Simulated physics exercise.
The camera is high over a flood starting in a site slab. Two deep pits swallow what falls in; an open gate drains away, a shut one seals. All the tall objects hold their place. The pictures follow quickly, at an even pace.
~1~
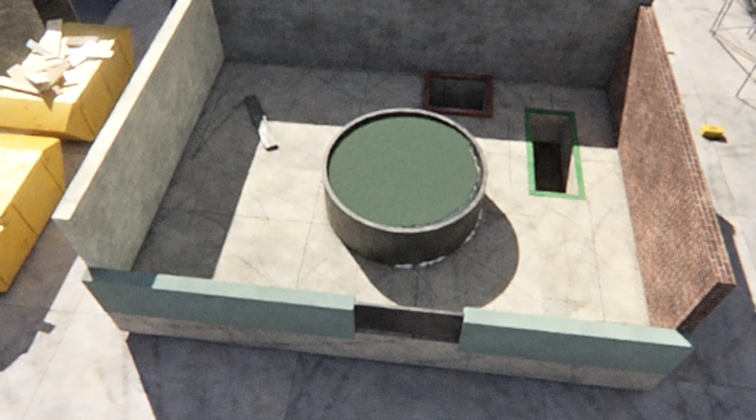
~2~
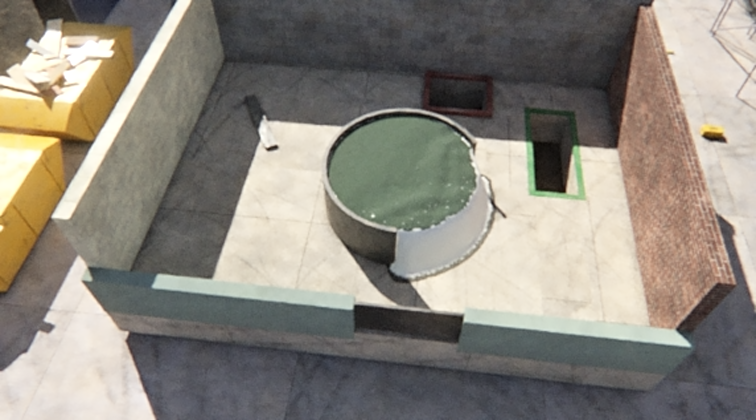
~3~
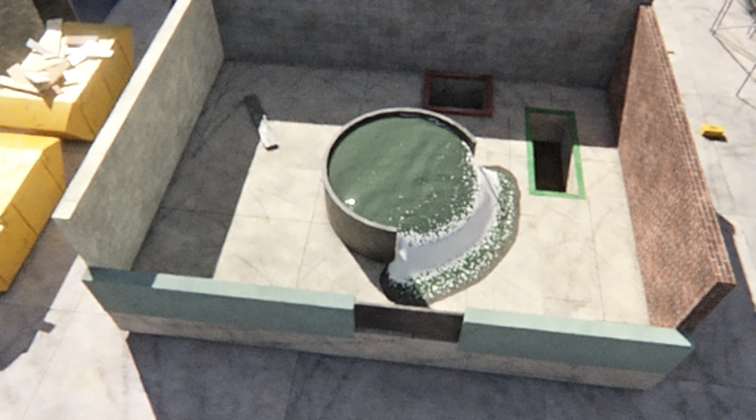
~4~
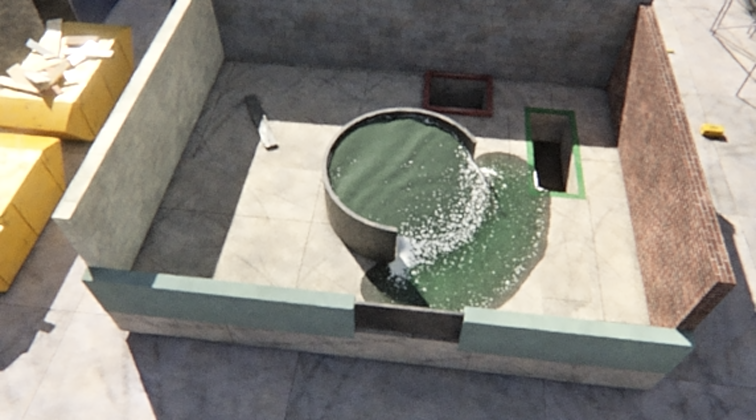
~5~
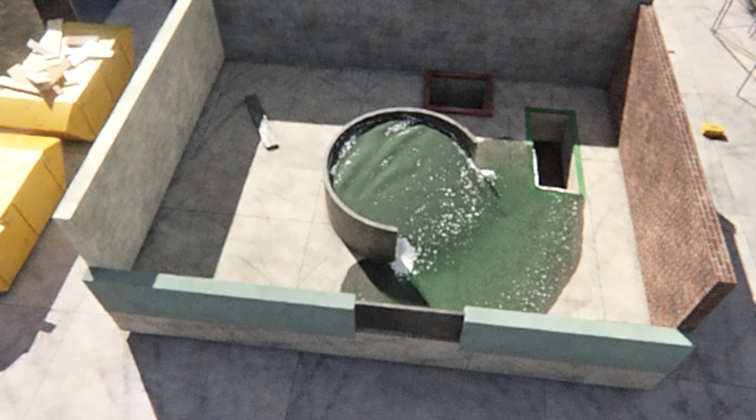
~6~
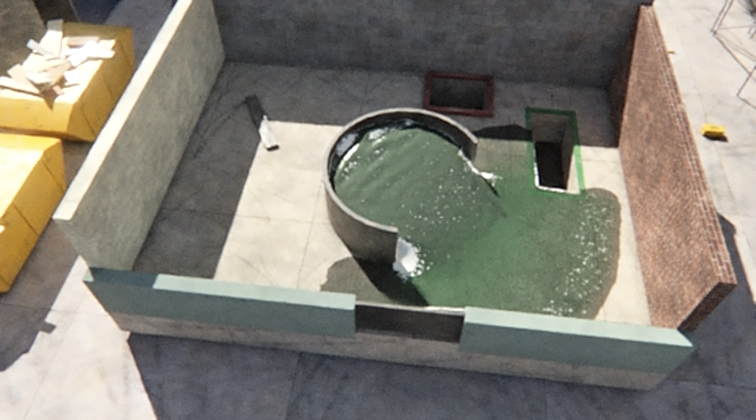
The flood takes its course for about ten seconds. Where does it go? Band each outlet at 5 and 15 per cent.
One by one: The gate takes under 5 %; the green pit takes over 15 %; the red pit takes under 5 %.
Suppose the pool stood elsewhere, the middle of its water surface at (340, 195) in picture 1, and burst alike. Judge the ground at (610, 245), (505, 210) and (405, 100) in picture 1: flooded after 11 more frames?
As listed: Wet, awash, not flooded.
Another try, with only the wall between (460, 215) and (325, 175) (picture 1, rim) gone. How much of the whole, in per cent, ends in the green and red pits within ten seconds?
Roughly, in per cent: Green 20, red 6.
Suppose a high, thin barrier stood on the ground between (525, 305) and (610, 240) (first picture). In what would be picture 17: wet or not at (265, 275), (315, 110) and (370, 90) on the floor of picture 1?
In that order: Wet, free of water, no water.
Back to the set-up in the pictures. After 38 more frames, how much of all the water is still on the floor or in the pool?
About 66 per cent.
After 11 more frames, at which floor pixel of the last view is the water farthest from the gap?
I would point to (144, 295).
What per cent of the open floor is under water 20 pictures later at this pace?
Roughly 55 per cent.
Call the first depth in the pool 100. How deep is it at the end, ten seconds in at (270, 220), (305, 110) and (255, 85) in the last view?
About 2, 4 and 6 per cent.
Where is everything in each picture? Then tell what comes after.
Still water in the round pool at (405, 168), in the first frame.
Water pours out at (468, 225) and has run to (393, 273), in the second frame.
The front is at (498, 169), out from the gap at (467, 227), in the third frame.
Water pours out at (467, 229) and has run to a hidden place, in the fourth frame.
Water pours out at (467, 230) and has run to (532, 149), in the fifth frame.
Water pours out at (467, 231) and has run to (531, 132), in the sixth frame.
A moment on, water covers 30 % of the floor; the gate 0 %, the green pit 4 %, the red pit 0 %.
Next, water covers 45 % of the floor; the gate 0 %, the green pit 6 %, the red pit 0 %.
Then, water covers 55 % of the floor; the gate 0 %, the green pit 17 %, the red pit 0 %.
Later, water covers 75 % of the floor; the gate 0 %, the green pit 32 %, the red pit 2 %.
In the end, water covers 95 % of the floor; the gate 0 %, the green pit 45 %, the red pit 3 %.
